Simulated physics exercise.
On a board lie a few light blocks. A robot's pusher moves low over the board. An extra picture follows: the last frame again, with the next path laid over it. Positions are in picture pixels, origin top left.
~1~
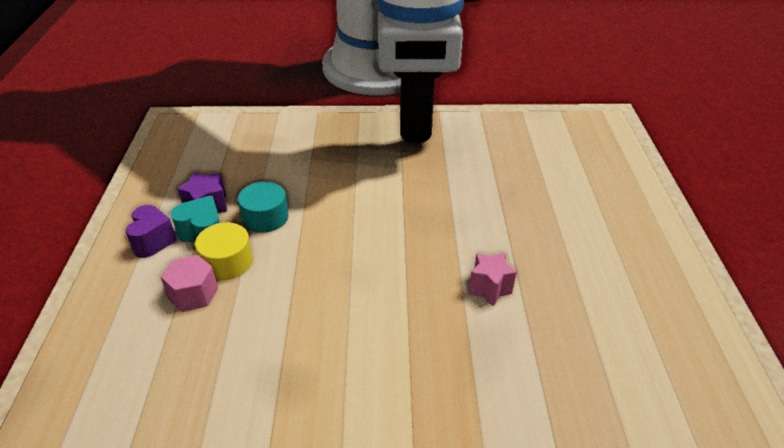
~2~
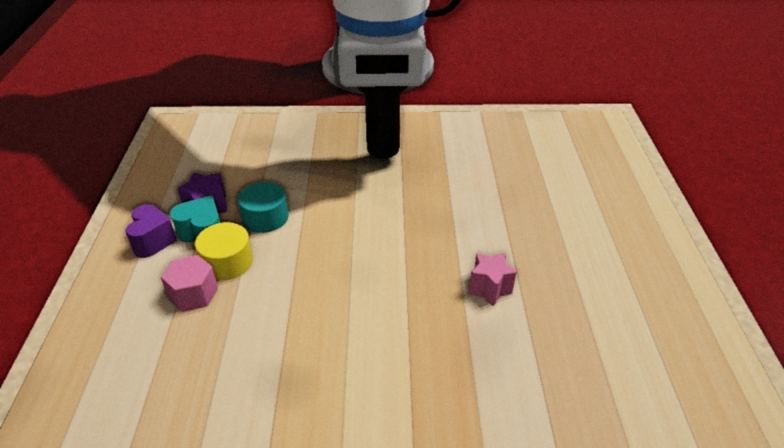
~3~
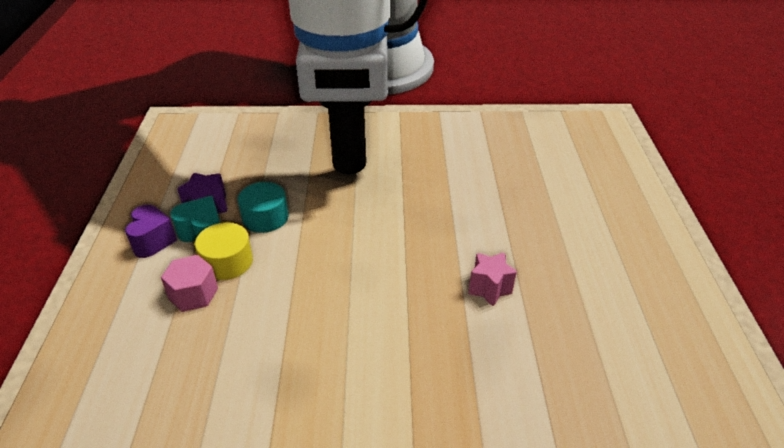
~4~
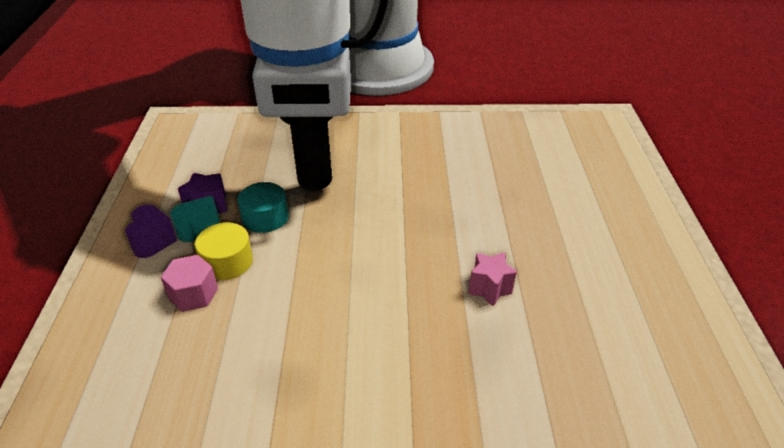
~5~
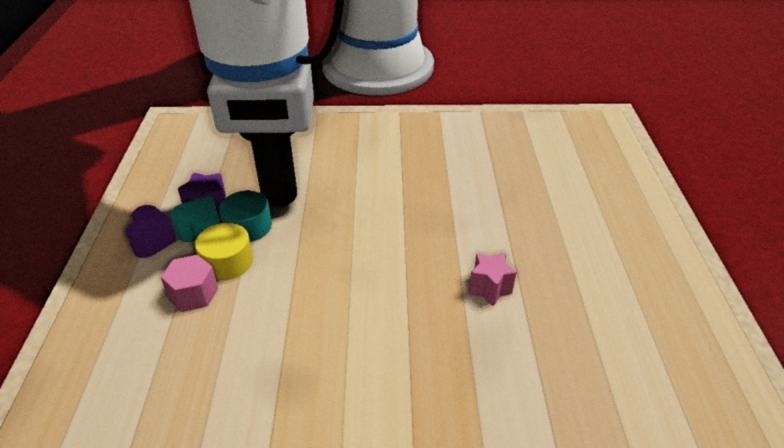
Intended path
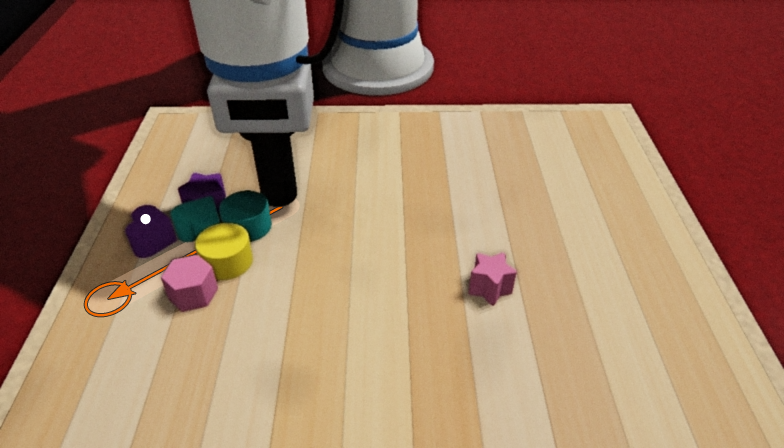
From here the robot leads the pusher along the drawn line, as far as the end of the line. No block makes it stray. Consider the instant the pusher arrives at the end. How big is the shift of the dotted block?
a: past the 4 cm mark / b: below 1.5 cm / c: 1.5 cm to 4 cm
I choose c.
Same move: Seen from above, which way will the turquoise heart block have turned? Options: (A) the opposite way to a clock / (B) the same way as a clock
My pick is B.
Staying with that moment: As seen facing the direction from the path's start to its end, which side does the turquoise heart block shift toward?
It moves off to the right.
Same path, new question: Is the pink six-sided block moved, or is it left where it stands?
Somewhere new.
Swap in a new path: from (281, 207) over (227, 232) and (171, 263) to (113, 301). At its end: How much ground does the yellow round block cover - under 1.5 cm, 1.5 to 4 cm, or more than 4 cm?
Net shift: Above 4 cm.
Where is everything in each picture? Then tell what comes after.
Pusher tip at (416, 136); block tops, purple heart block at (146, 219); pink six-sided block at (186, 271); turquoise heart block at (197, 211); yellow round block at (222, 239); turquoise round block at (261, 195), in the first frame.
Pusher at (383, 151); blocks unchanged, in the second frame.
Pusher at (350, 166); blocks unchanged, in the third frame.
Pusher at (315, 181); blocks unchanged, in the fourth frame.
Pusher at (280, 197); purple heart block at (146, 219); pink six-sided block at (186, 271); turquoise heart block at (197, 211); yellow round block at (222, 239); turquoise round block at (243, 204), in the fifth frame.
Path on the board, from (281, 207) to (108, 299); the dot is on the purple heart block.
The first path, step by step. One third of the way, pusher at (226, 224); purple heart block at (124, 221); pink six-sided block at (159, 313); turquoise heart block at (162, 219), turned 60° clockwise; yellow round block at (192, 274); turquoise round block at (190, 237).
Two thirds of the way, pusher at (168, 255); purple heart block at (116, 221); pink six-sided block at (157, 325), turned 45° clockwise; turquoise heart block at (154, 218), turned 65° clockwise; yellow round block at (186, 286); turquoise round block at (133, 275).
At the end, pusher at (103, 289); purple heart block at (116, 221); pink six-sided block at (157, 325), turned 45° clockwise; turquoise heart block at (154, 218), turned 65° clockwise; yellow round block at (186, 286); turquoise round block at (90, 314).
